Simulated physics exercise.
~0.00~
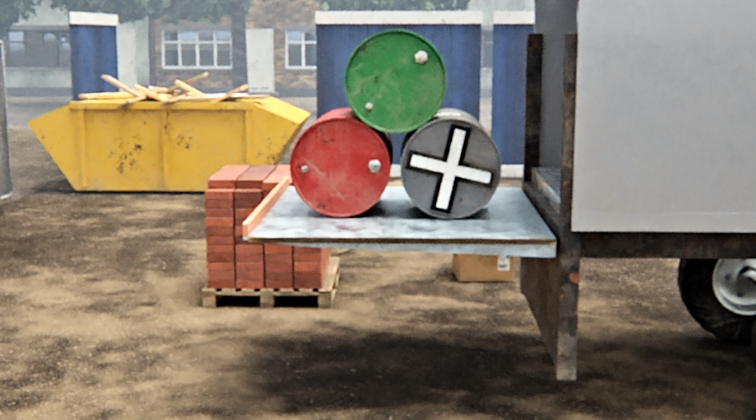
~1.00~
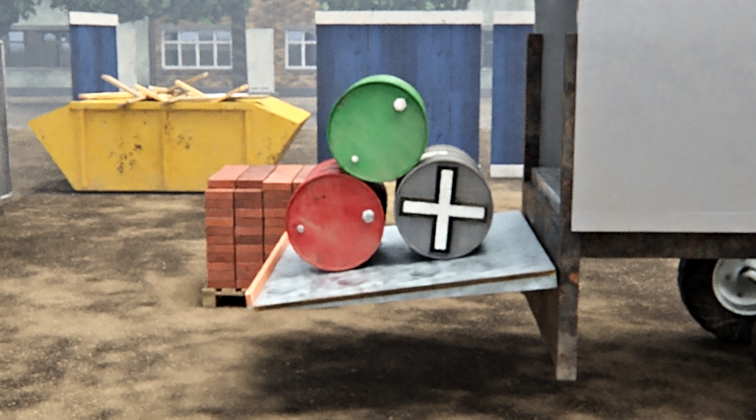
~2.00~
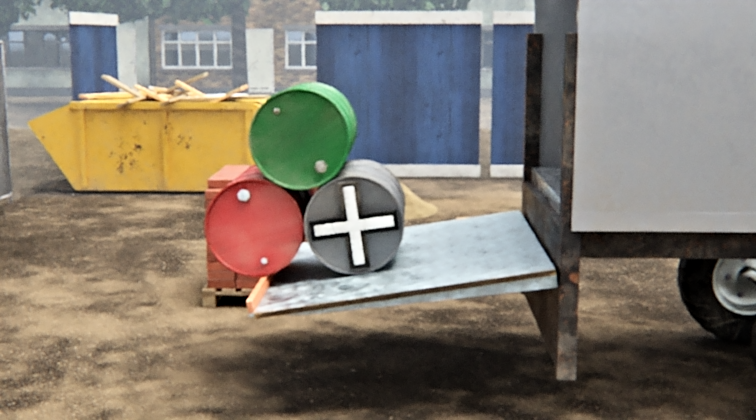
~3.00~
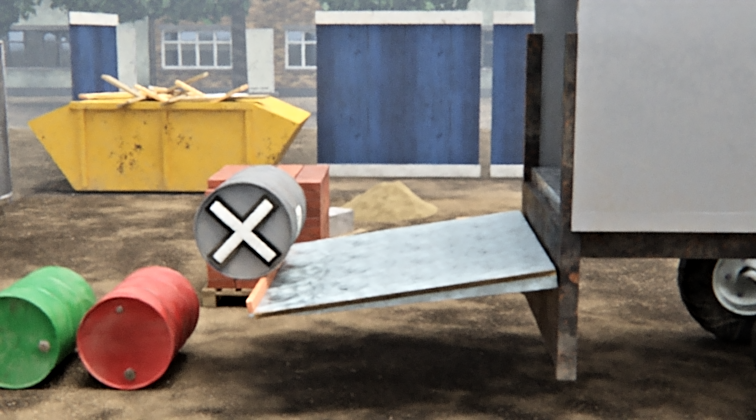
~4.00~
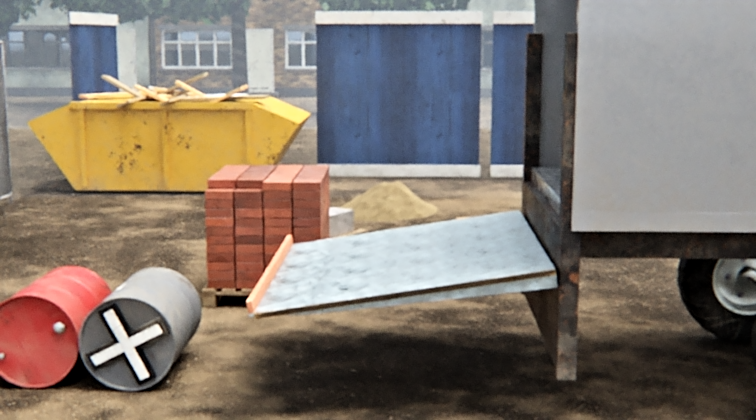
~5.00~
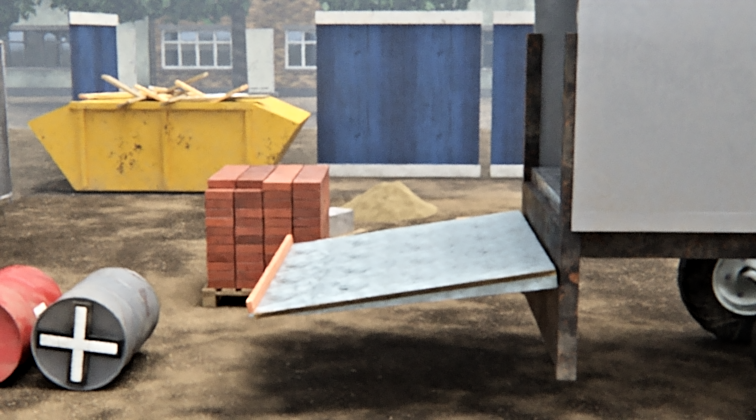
The footage shows a green drum resting on a red drum and a grey one marked with a white cross as their platform lowers and tilts left; all roll off onto the ground, and the green passes out of view, leaving the red partly visible beside the grey.
